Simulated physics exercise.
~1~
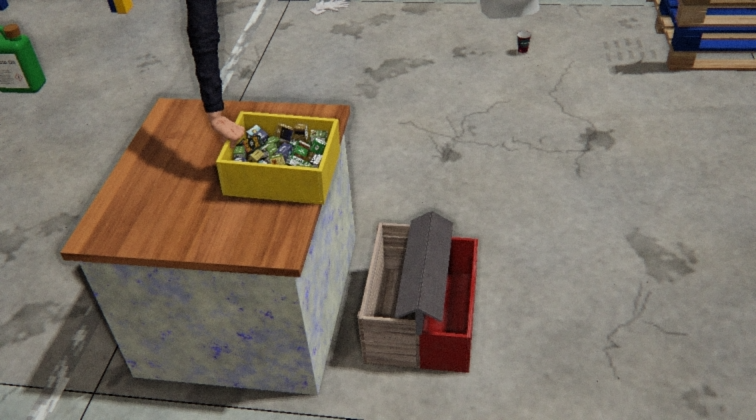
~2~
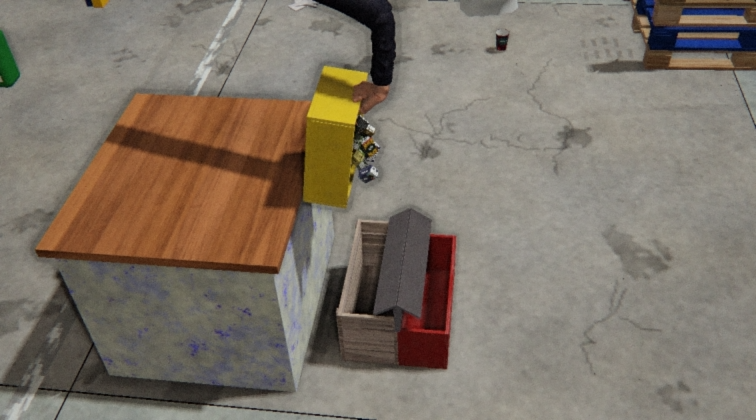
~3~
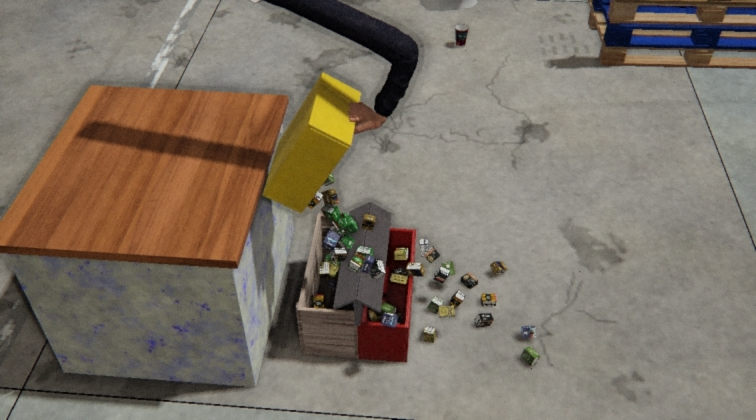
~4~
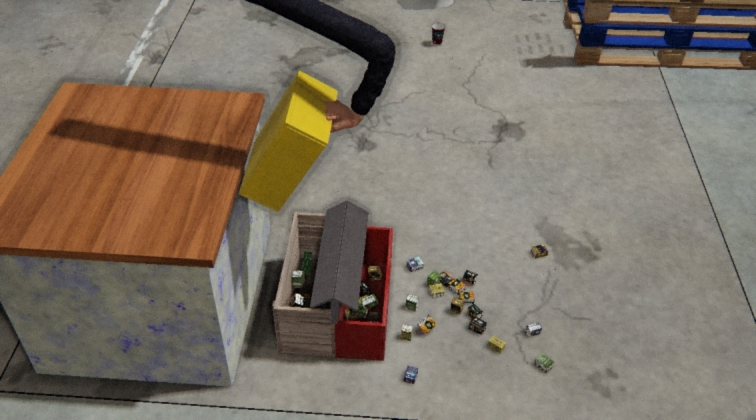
On a cracked concrete floor, a dark-sleeved arm tipped a yellow tote off the end of a wooden-topped bench, spilling small cartons over the ridge between a wooden box and a red tub, and some ended up scattered on the ground to the right.
